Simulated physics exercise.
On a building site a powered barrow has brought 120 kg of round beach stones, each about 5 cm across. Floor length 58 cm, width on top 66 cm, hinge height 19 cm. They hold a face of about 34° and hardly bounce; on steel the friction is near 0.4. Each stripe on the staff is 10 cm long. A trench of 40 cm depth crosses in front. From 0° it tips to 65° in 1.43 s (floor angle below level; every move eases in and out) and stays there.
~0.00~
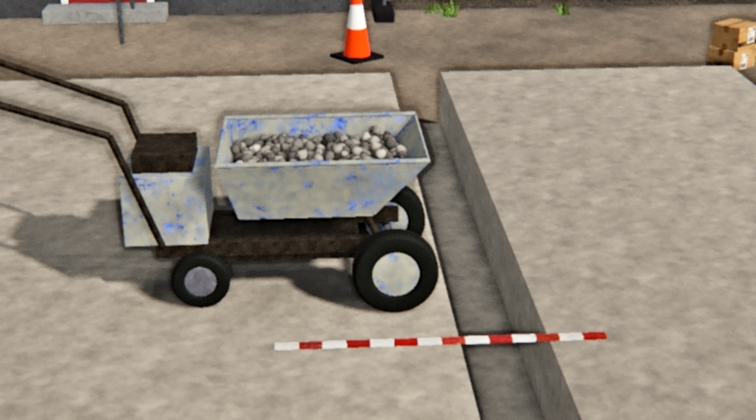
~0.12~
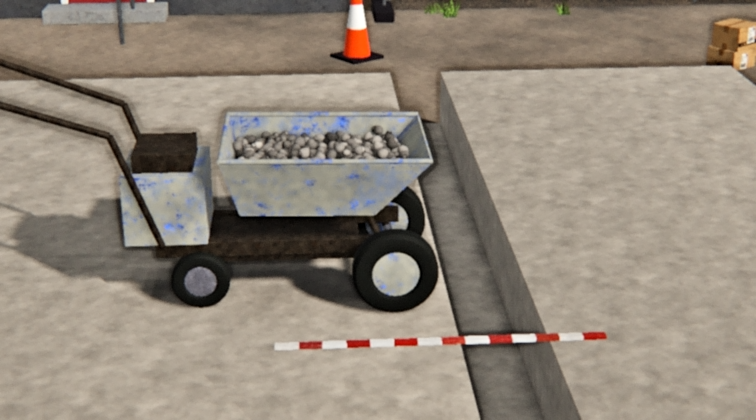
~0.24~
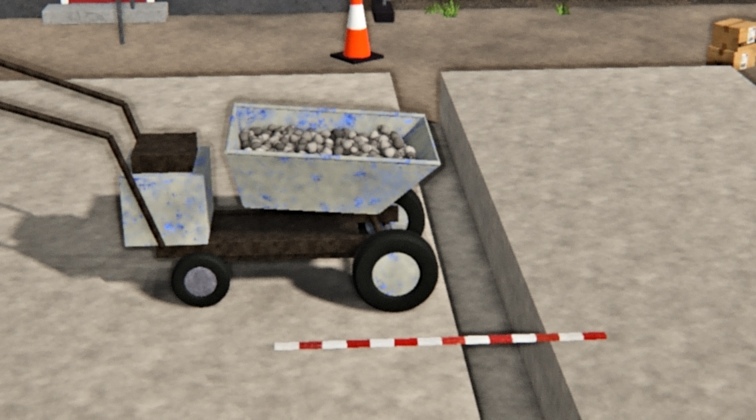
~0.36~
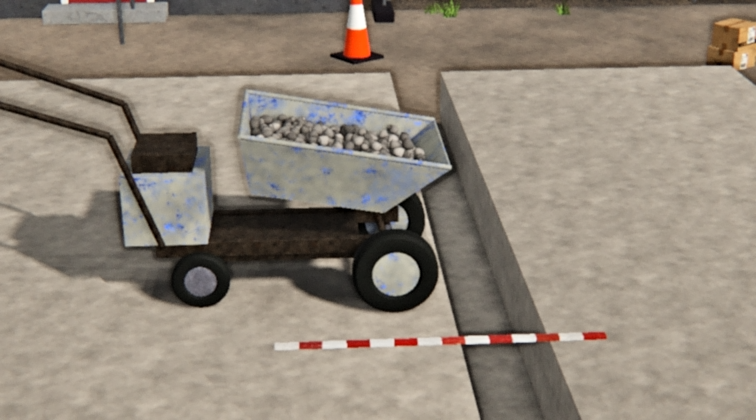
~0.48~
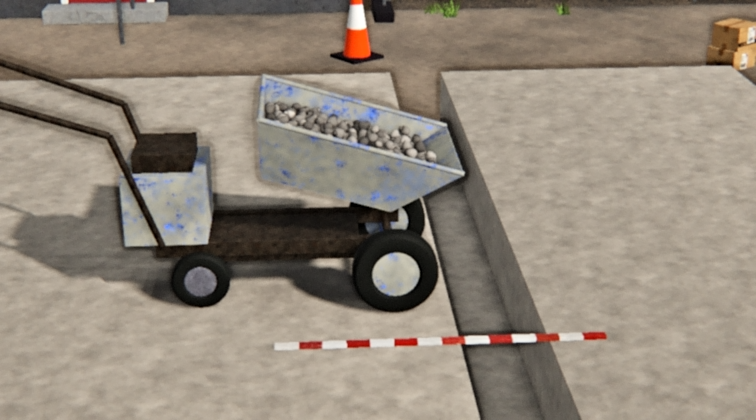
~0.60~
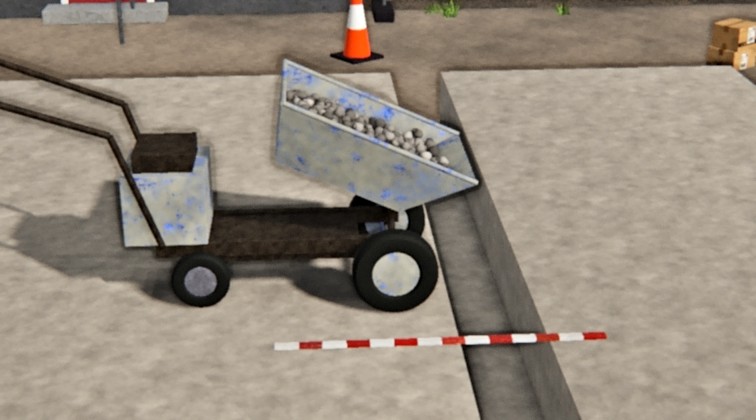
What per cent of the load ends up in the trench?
Some 22 per cent of it.
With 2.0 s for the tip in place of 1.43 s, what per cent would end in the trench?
Then about 25 per cent.
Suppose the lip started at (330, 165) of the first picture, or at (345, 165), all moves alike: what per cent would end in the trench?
Near 100 per cent from the first place, 100 from the second.
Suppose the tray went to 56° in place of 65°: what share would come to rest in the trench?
In that case some 40 per cent.
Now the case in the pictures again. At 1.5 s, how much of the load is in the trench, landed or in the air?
Some 5 per cent.
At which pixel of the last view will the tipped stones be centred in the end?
Around (570, 271).
After 1.1 s the floor is at 55°; 100 % in the tray; the foremost stones are at (505, 196).
After 1.5 s the floor is at 65°; 47 % in the tray, 3 % in the trench, 50 % past the trench; the foremost stones are at (637, 273).
After 1.9 s the floor is at 65°; 17 % in the tray, 8 % in the trench, 75 % past the trench; the foremost stones are at (741, 277).
After 3.8 s the floor is at 65°; 0 % in the tray, 22 % in the trench, 78 % past the trench; the foremost stones are past the picture's edge.
